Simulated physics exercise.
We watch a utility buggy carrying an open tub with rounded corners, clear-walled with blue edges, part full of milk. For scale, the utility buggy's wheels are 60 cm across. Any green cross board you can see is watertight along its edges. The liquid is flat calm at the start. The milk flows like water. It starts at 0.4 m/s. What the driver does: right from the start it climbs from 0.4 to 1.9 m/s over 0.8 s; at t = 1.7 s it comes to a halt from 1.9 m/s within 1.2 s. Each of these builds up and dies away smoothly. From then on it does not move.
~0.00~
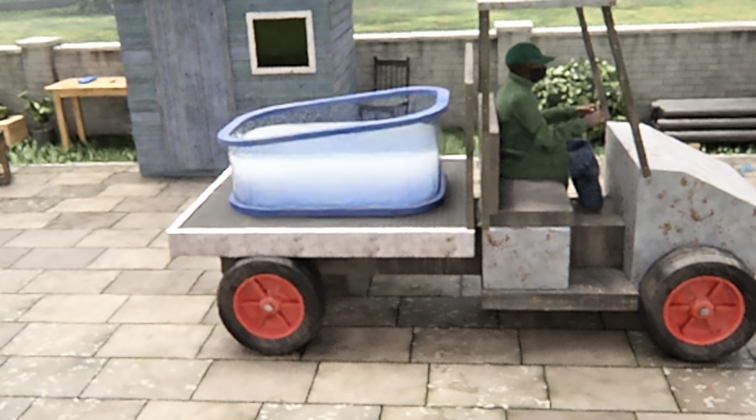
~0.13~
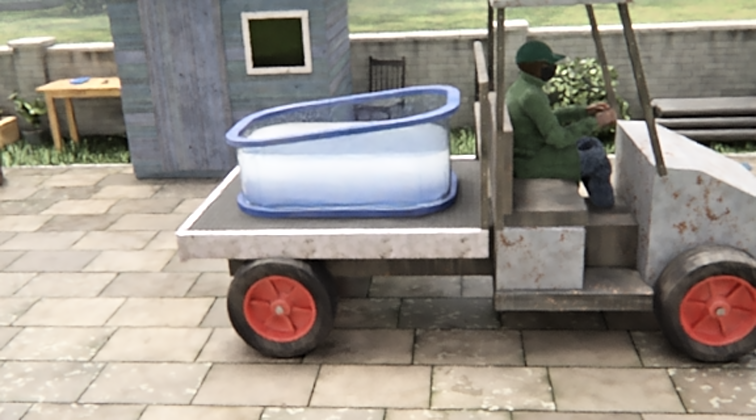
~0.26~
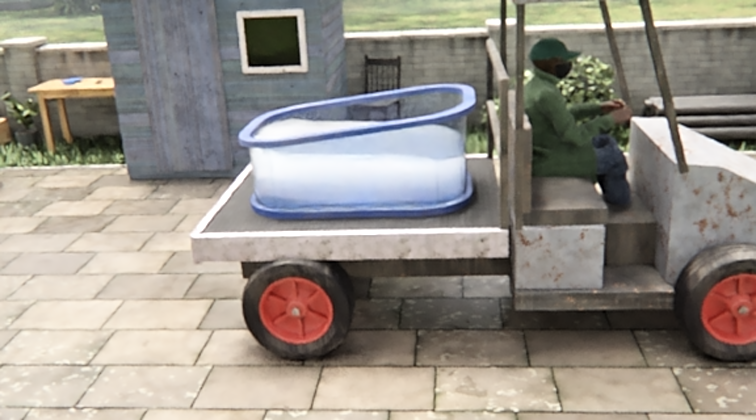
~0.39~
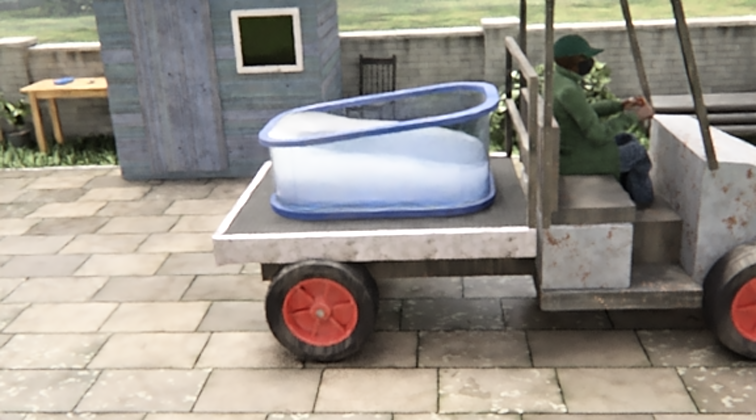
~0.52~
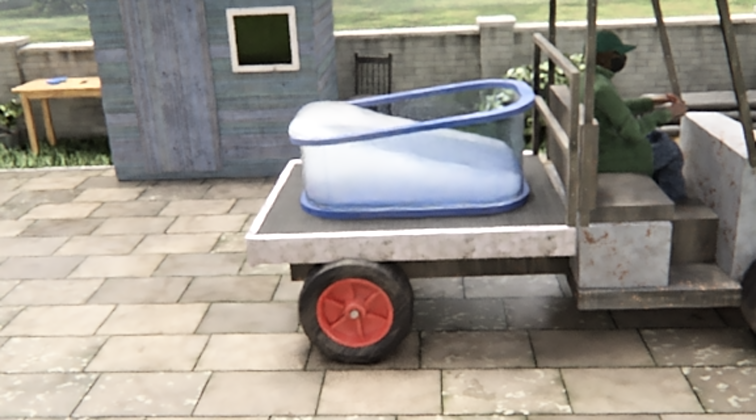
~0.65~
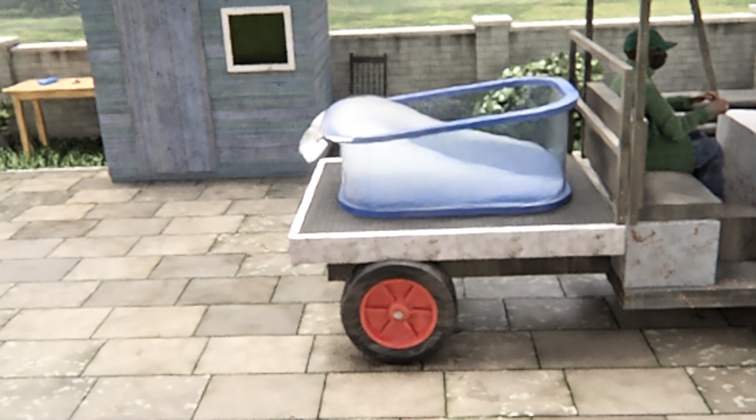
The clip shows a driver in green steering a utility buggy rightward across a paved yard, carrying a clear, blue-edged tub of milky liquid, which starts level, then heaps towards the back and surges over the rear rim.
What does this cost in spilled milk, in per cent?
Some 12 per cent goes overboard.
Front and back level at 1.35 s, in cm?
Front 46 cm, back 24 cm.
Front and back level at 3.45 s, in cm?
Front 22 cm, back 50 cm.
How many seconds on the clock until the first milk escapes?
At about 0.8 s.
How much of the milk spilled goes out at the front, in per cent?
About 0 per cent.
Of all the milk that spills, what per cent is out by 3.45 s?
Some 70 per cent by then.
After 1.35 s it stands 25 cm high behind and 45 cm in front; 8 per cent has gone over the back, a little elsewhere.
After 2.35 s it stands 34 cm high behind and 35 cm in front; 8 per cent has gone over the back, a little elsewhere.
After 3.45 s it stands 49 cm high behind and 22 cm in front; 8 per cent has gone over the back, a little elsewhere.
After 5.89 s 12 per cent has gone over the back, a little elsewhere, 33 of 268 litres.
